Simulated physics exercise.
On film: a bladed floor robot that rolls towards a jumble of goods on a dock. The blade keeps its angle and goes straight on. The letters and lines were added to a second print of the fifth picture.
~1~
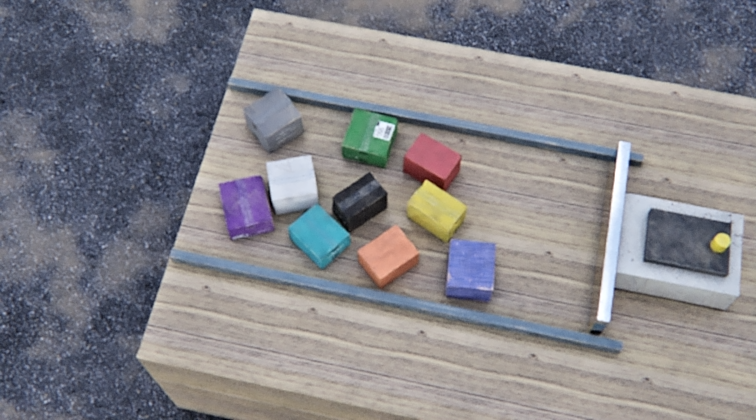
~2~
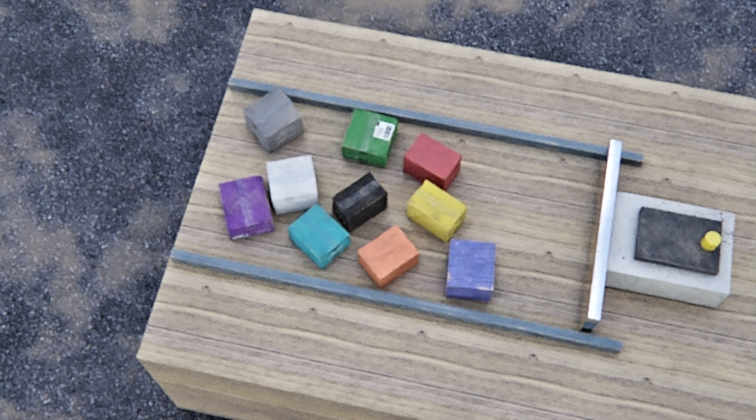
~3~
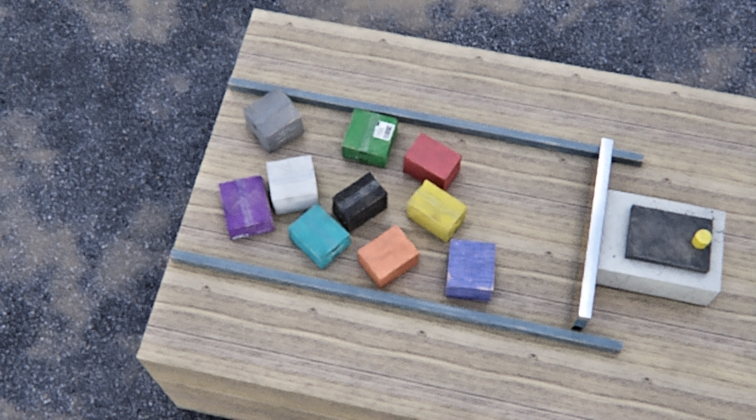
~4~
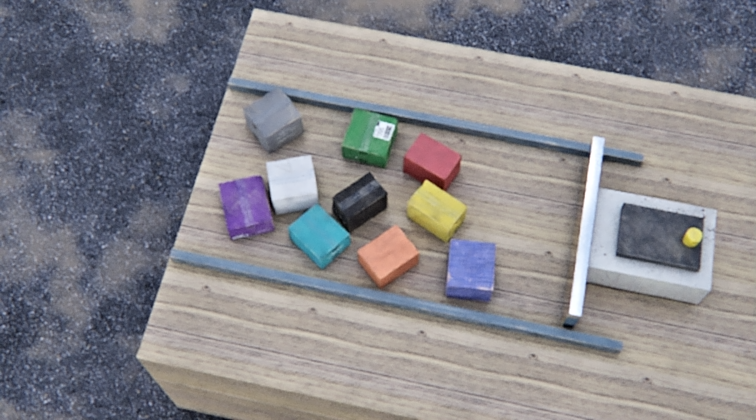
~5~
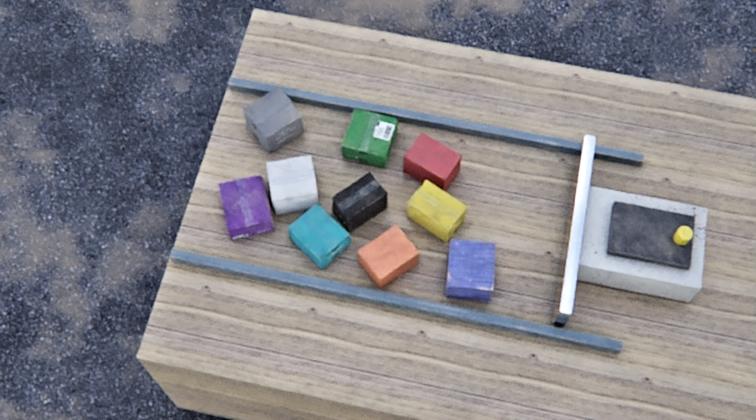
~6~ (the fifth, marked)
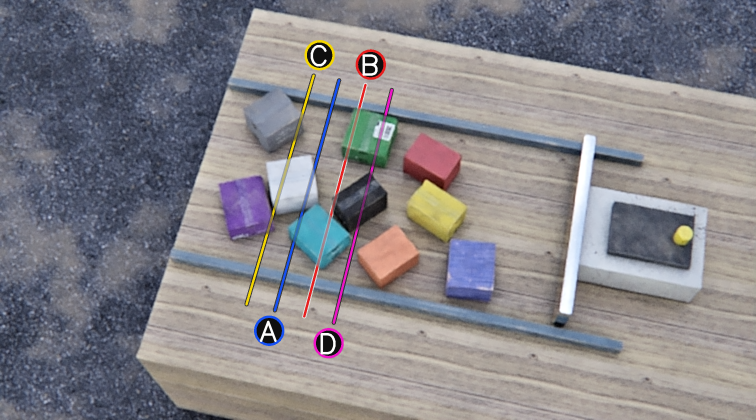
A flat-bladed robot slid slowly left along a wooden dock between two rails, moving a little closer to a jumble of colourful boxes, which all stayed still and untouched.
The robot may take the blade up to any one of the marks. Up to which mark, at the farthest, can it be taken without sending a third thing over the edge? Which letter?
No farther than A.
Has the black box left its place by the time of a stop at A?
Yes.
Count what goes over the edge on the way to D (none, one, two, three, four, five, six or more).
The count is none.
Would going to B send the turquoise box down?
No.
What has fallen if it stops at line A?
The purple box.
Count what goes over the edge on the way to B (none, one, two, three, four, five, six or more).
By then, one.
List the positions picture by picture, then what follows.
The first picture shows black box (360, 203); purple box (246, 207); red crate (433, 164).
The second picture shows robot (673, 239); grey parcel (274, 121).
The third picture shows robot (663, 237); white parcel (294, 185).
The fourth picture shows robot (654, 235); yellow box (436, 212).
The fifth picture shows robot (645, 233); turquoise box (319, 236); black box (360, 203); purple box (246, 207).
On the copy, A at (309, 189); B at (337, 194); C at (282, 183); D at (365, 200).
On A. First, robot (545, 214); blue crate (439, 264); purple box (246, 207).
Then, robot (446, 195); purple box (224, 201); turquoise box (261, 232).
Finally, robot (374, 180); purple box over the edge; turquoise box (192, 218); one fallen.
By contrast, B is within the limit but short; C drops three; D is within the limit but short.
